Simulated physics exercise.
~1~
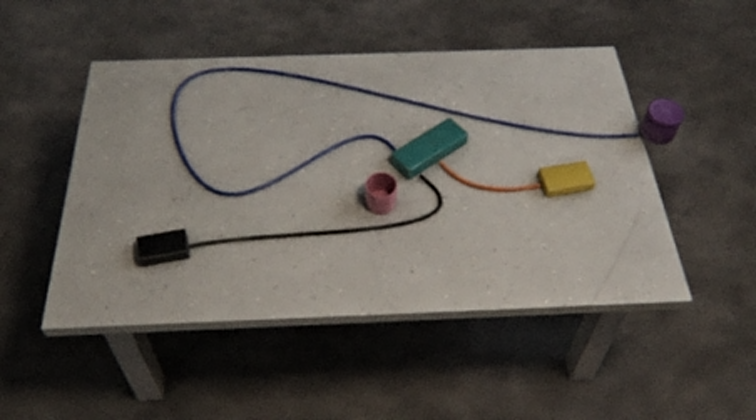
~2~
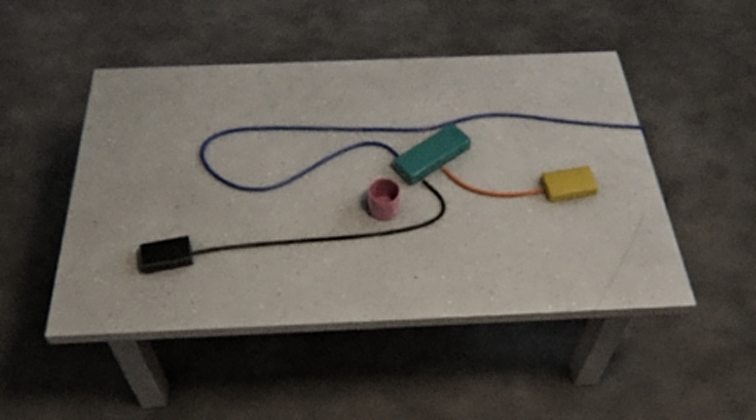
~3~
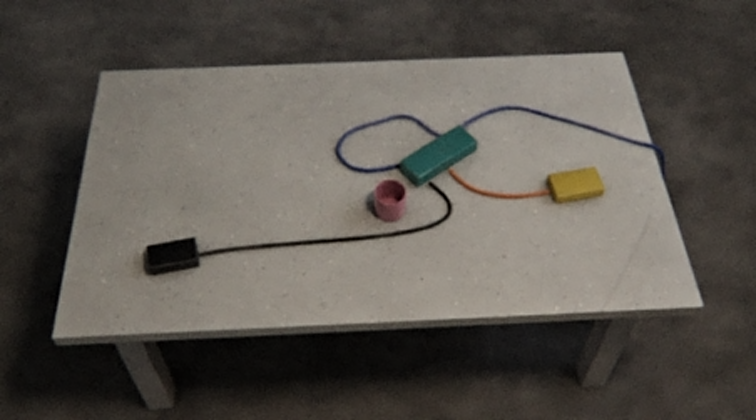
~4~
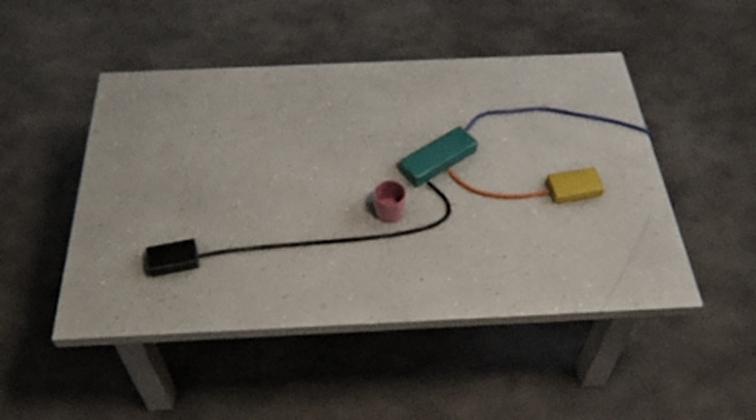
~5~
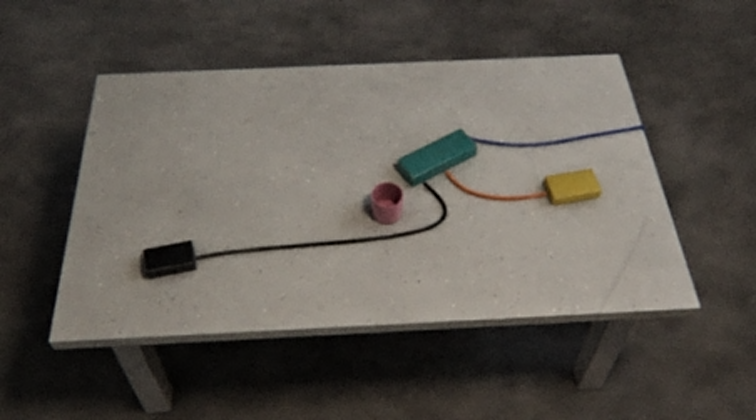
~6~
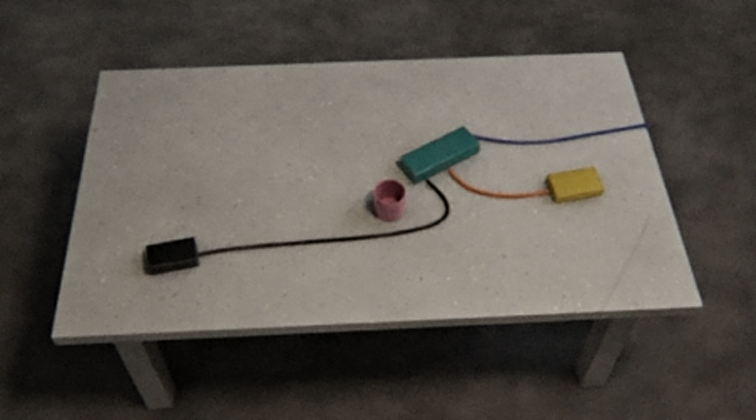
On a pale tabletop, a purple object drops off the right edge, pulling its looping blue cable taut while everything else stays put.
